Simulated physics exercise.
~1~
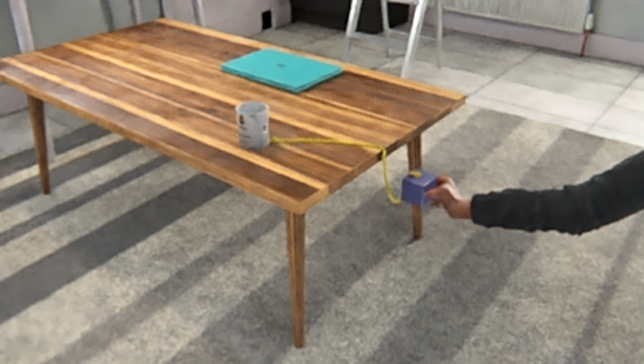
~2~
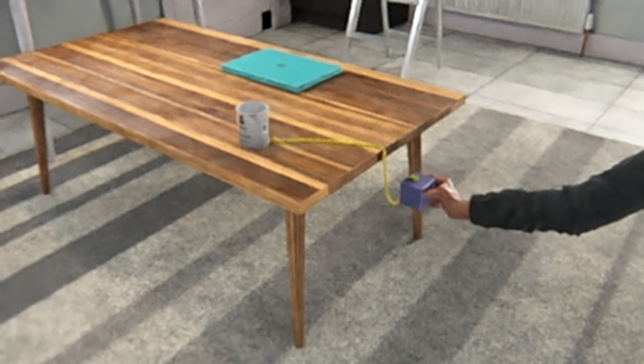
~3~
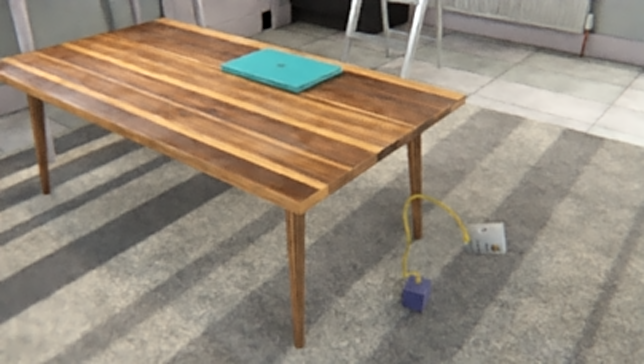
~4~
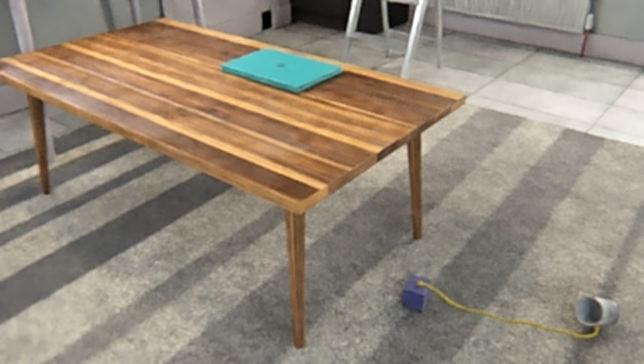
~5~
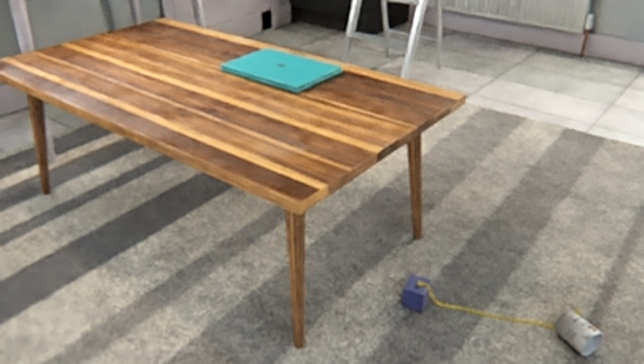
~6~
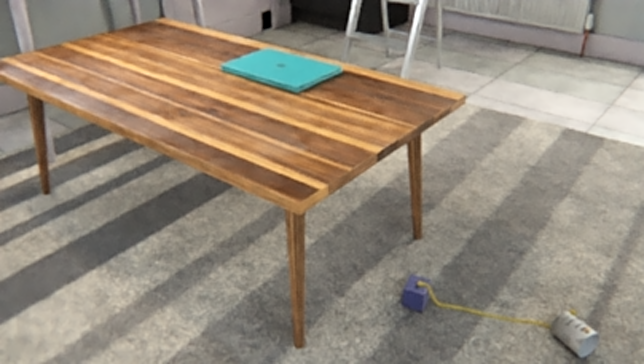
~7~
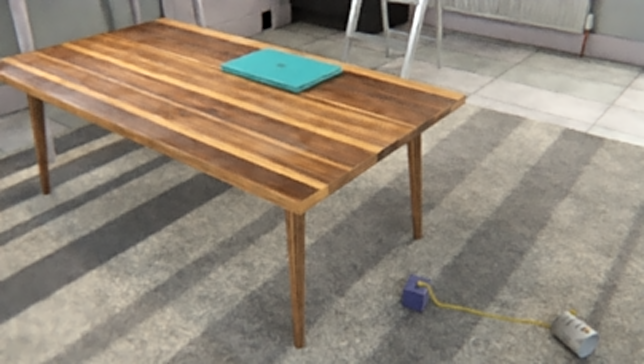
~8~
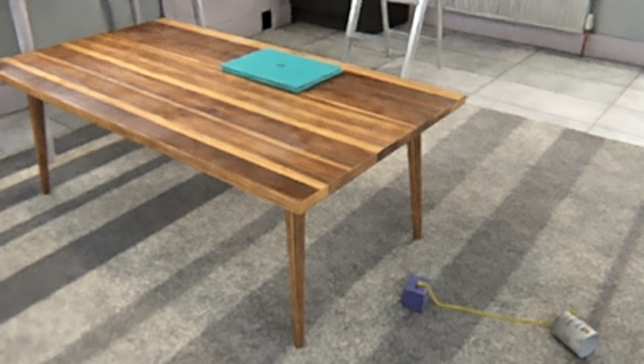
A hand in a dark sleeve reaches in from the right, holding a small blue block just past the end of a striped wooden table, seen from above at an angle in a room with grey carpet. A yellow shoelace runs from the block to a pale cup standing on the tabletop, and a closed turquoise laptop lies farther back. The hand lets go and the block drops to the carpet. The cup is pulled off the table after it, falls and tumbles right. It rolls slightly and settles on its side, still joined to the block, while the laptop stays put.
